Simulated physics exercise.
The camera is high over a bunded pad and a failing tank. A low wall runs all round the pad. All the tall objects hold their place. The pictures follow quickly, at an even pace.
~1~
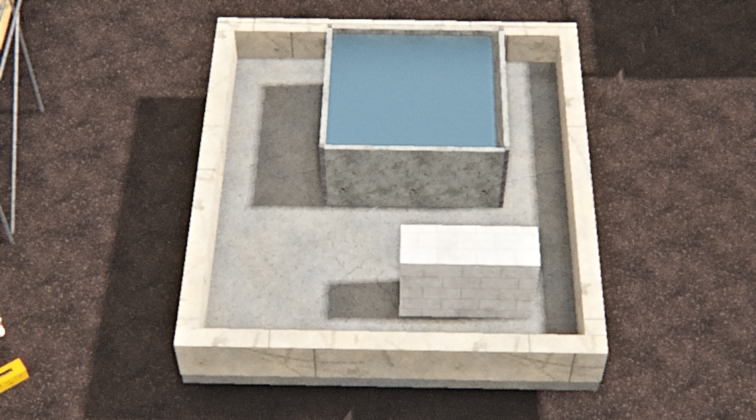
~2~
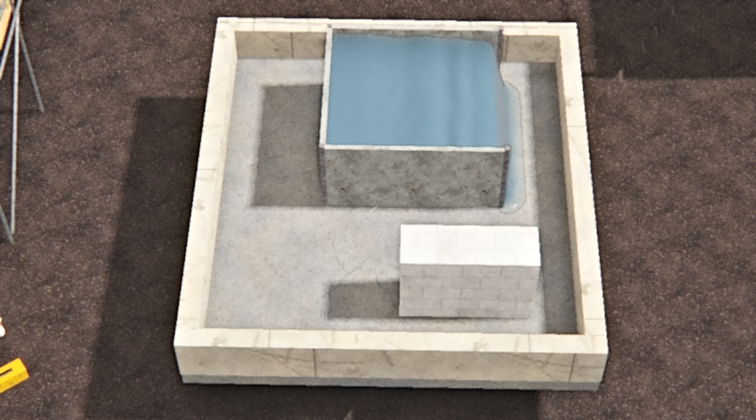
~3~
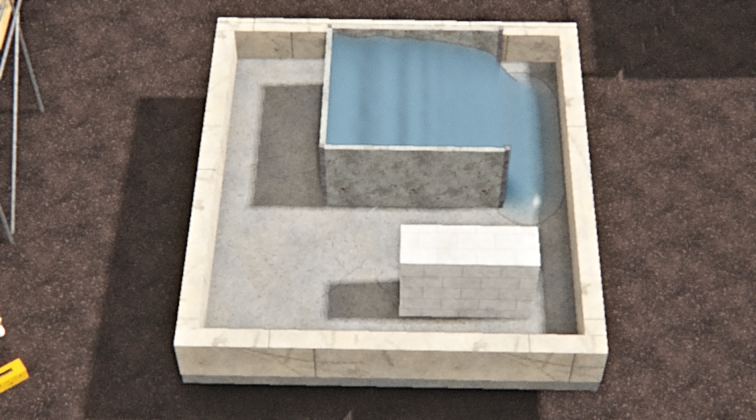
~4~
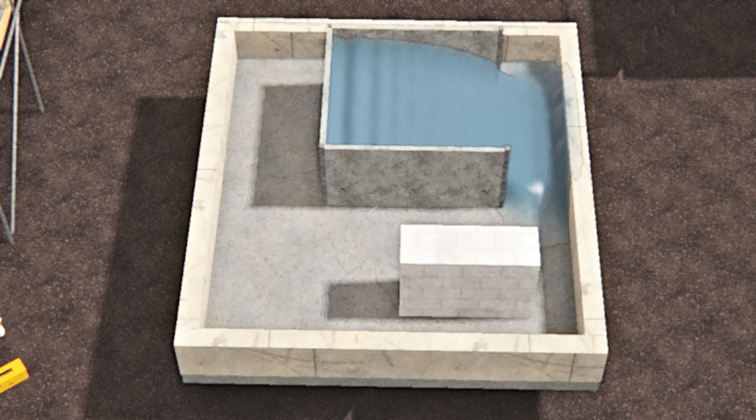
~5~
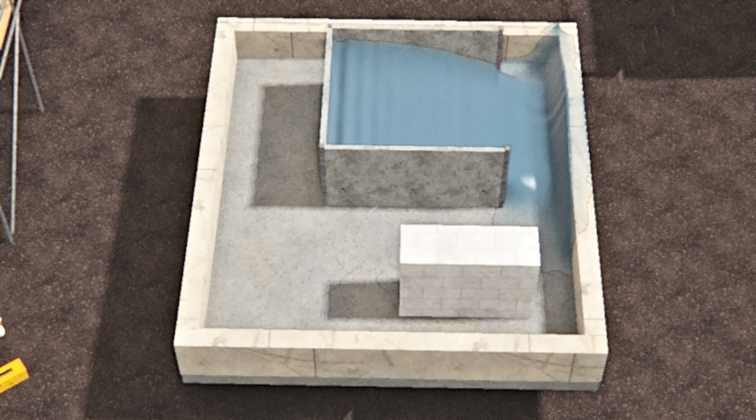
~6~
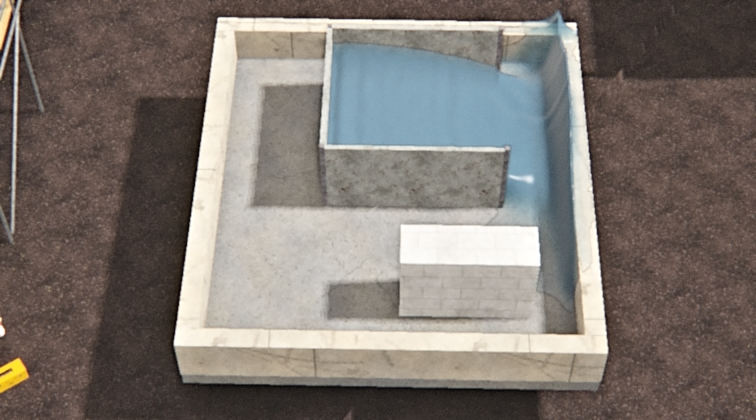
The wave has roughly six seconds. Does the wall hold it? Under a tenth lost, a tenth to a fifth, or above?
Over the wall goes between a tenth and a fifth.
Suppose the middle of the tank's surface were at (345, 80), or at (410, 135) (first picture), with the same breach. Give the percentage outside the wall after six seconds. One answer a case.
Roughly 8 per cent, then 12 per cent.
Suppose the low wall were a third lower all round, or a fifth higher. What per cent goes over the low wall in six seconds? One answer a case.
Roughly 34 per cent, then 8 per cent.
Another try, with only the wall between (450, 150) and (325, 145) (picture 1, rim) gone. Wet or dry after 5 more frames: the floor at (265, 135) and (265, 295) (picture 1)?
In that order: Dry, flooded.
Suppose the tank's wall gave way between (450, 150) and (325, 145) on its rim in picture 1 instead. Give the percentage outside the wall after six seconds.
Some 4 per cent.
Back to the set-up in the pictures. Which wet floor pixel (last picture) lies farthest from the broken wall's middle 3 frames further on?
Roughly at (566, 358).
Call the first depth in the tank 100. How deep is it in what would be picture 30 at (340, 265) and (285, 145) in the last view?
Roughly 4 and 6 per cent, in turn.
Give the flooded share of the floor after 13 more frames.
Some 85 per cent.
A moment on, water covers 30 % of the floor; the low wall has let 2 % over.
Next, water covers 35 % of the floor; the low wall has let 8 % over.
Then, water covers 70 % of the floor; the low wall has let 13 % over.
Later, water covers 80 % of the floor; the low wall has let 13 % over.
In the end, water covers 80 % of the floor; the low wall has let 13 % over.
